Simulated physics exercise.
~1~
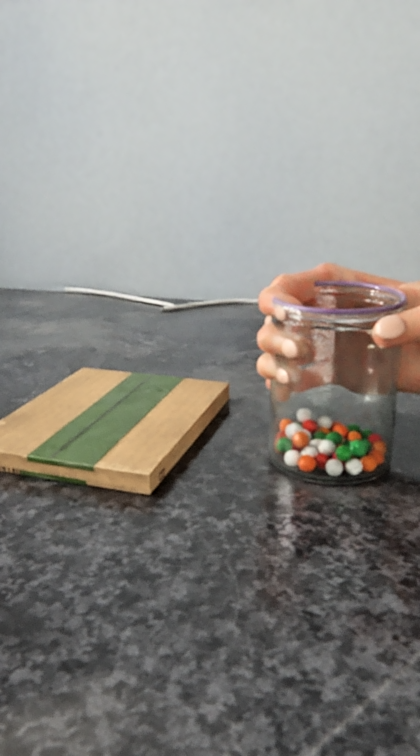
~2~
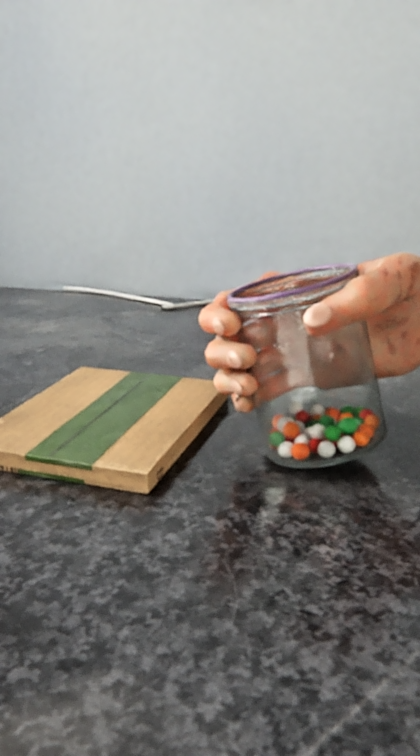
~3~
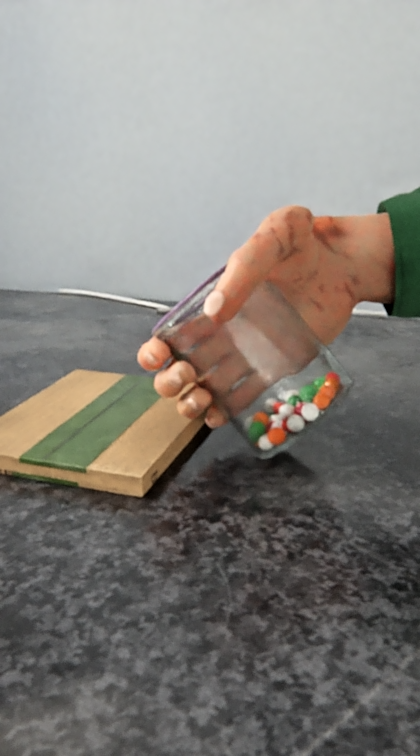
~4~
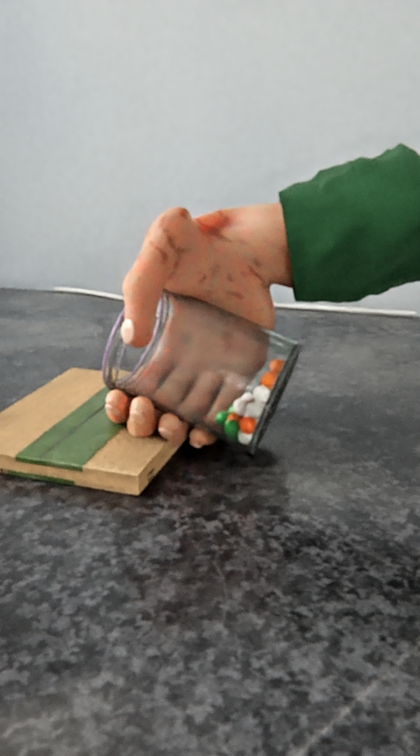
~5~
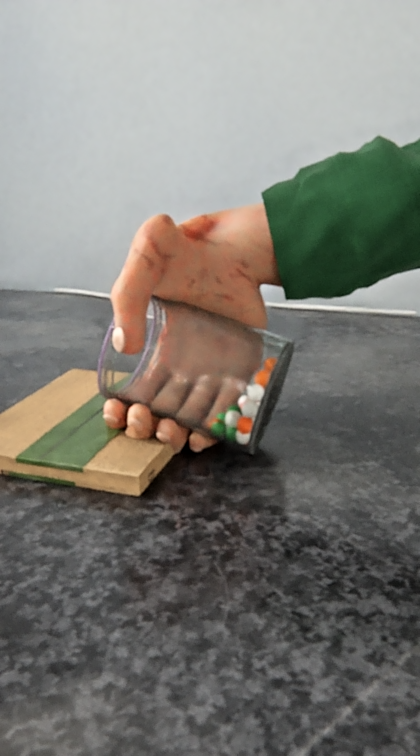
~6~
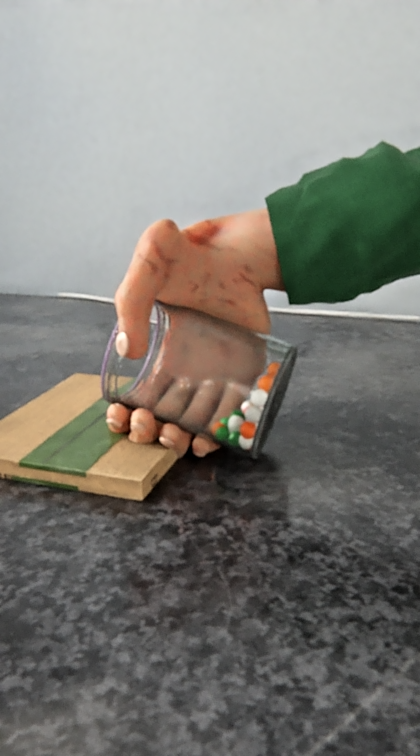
A clear glass jar with a purple rim, holding a small heap of orange, white, green and red balls, stands at the right of a dark speckled counter, seen from the front against a pale blue-grey wall. To its left lies a flat tan block with a green stripe, and a pale cable runs behind. A hand grips the jar and tips it leftward, and a green sleeve comes into view. The jar leans further until it lies against the block, its mouth over the edge. The balls gather at its base, and none spill as the hand holds it there.
